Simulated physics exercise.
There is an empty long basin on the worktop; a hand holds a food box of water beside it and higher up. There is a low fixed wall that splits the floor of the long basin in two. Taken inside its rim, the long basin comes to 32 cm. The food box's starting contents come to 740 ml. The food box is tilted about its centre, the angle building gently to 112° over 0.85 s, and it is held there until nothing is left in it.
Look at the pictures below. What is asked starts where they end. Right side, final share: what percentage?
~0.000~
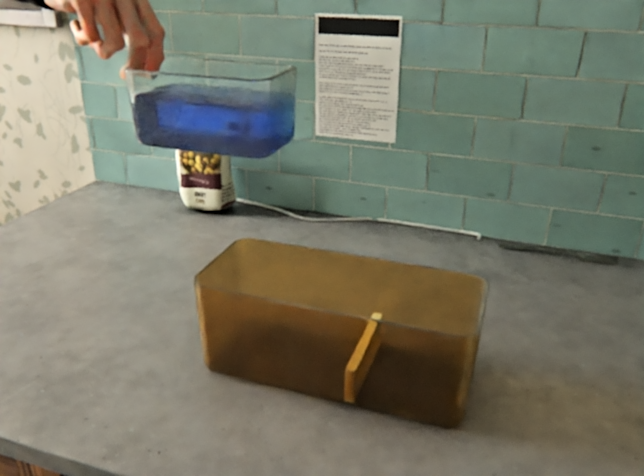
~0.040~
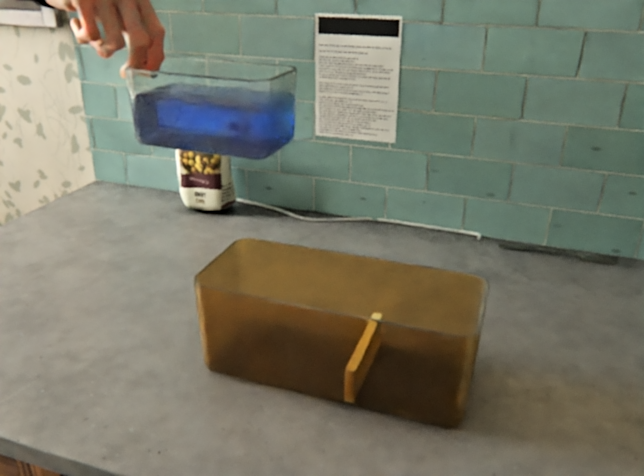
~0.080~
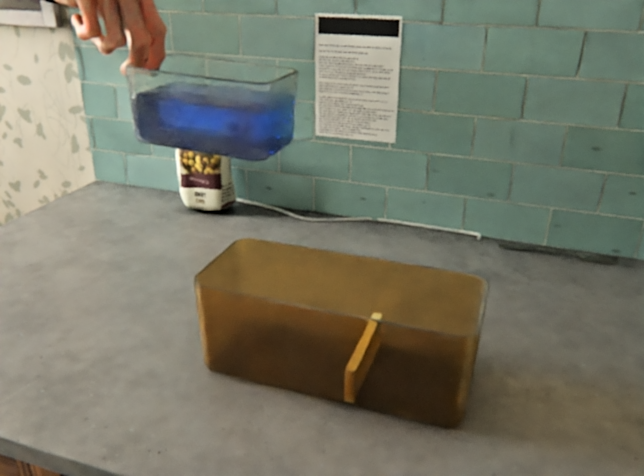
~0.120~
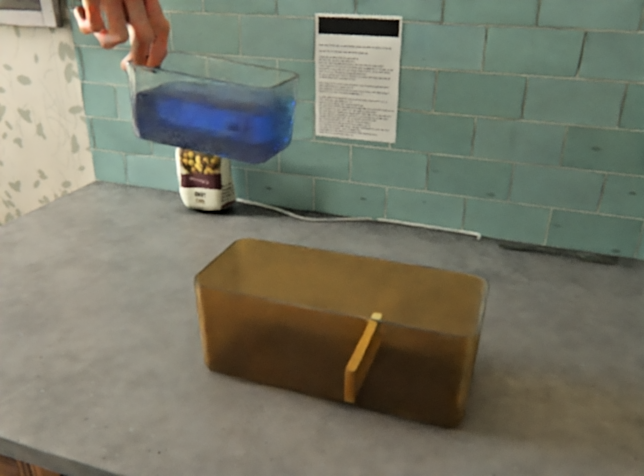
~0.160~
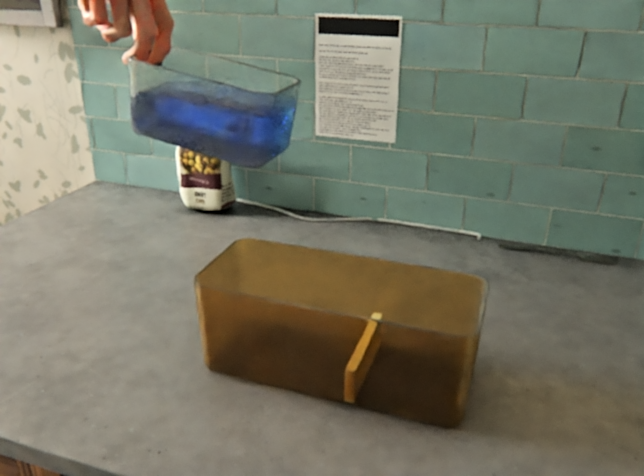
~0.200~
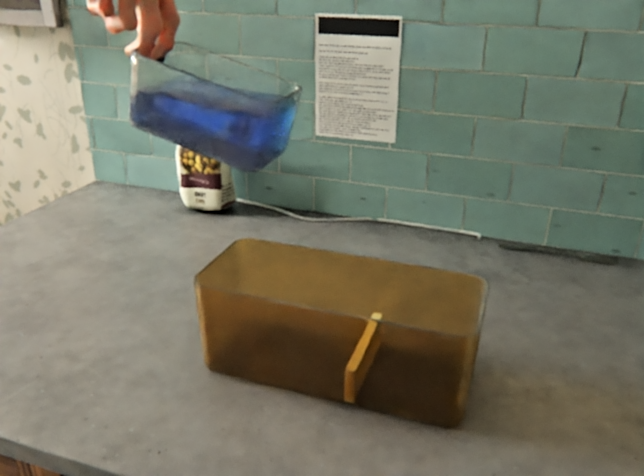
11 per cent.
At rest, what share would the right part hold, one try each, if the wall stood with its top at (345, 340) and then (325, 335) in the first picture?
Result: 40 per cent, then 55 per cent.
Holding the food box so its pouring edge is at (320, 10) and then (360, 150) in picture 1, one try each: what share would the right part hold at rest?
Around 55 per cent first, around 60 per cent next.
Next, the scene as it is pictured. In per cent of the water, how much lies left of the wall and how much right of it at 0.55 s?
I'd say some 7 in a hundred on the left and 0 on the right.
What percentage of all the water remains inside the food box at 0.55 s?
Roughly 40 %.
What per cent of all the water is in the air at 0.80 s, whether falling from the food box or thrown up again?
Roughly 7 %.
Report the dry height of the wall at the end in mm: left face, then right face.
Left 20 mm, right 40 mm.
Then, 0.55 s in, the tilt is 80° and 41 per cent is still to pour, 7 is left of the wall and 0 right of it.
Then, 0.80 s in, the tilt is 111° and 7 per cent is still to pour, 74 is left of the wall and 8 right of it.
Then, 1.06 s in, the tilt is 112° and 0 per cent is still to pour, 78 is left of the wall and 11 right of it.
Then, 1.35 s in, the tilt is 112° and 0 per cent is still to pour, 80 is left of the wall and 11 right of it.
Finally, 80 per cent lies left of the wall, 11 right of it and 9 outside.
